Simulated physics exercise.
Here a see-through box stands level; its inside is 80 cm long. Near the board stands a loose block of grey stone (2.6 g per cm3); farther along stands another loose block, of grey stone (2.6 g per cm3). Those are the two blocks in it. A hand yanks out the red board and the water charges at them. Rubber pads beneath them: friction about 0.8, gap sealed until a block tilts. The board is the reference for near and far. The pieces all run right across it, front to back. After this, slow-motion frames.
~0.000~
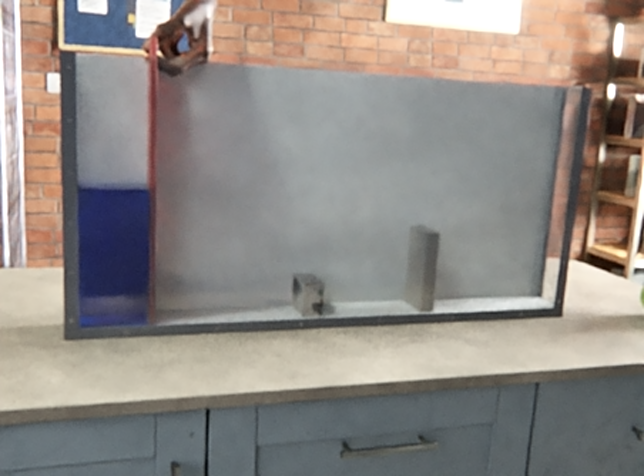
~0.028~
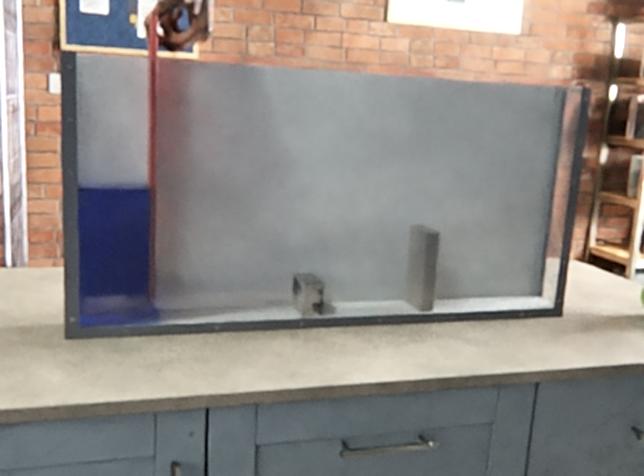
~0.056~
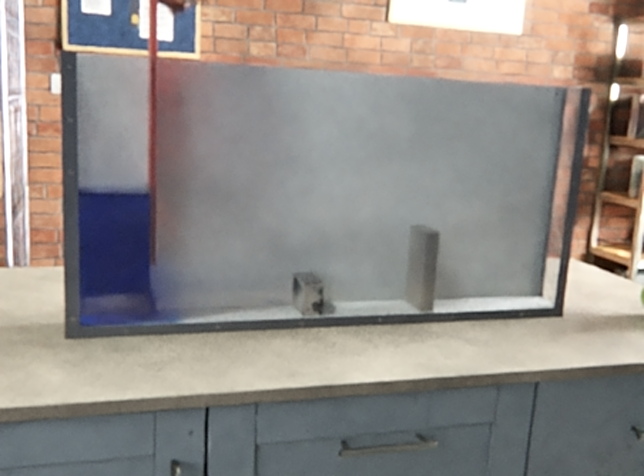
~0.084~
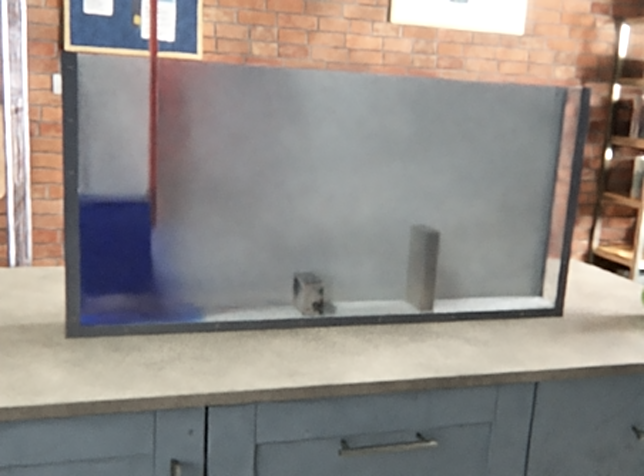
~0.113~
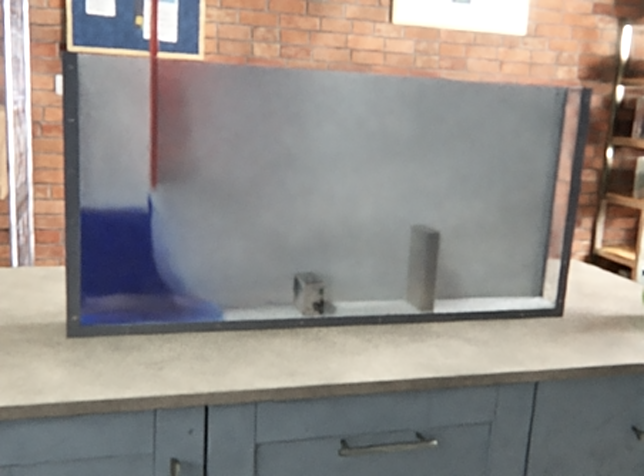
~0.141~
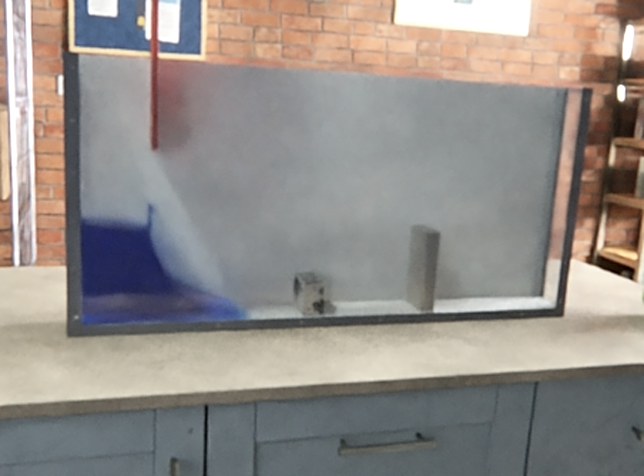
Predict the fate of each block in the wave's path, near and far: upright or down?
After the wave: Near block down; far block down.
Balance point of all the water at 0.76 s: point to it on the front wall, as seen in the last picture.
Roughly at pixel (333, 301).
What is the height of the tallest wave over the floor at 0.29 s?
About 15.5 cm.
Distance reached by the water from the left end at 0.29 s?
About 38 cm.
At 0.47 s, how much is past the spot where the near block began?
Estimate: Close to 46 per cent.
After 0.29 s the front has run 38 cm from the left wall, the near block leans 7° and the far block is upright.
After 0.47 s the near block lies flat and the far block is upright.
After 0.76 s the near block lies flat and the far block leans 69°.
In the end the near block lies flat and the far block lies flat; 26 per cent of the water is past where the far block first stood.
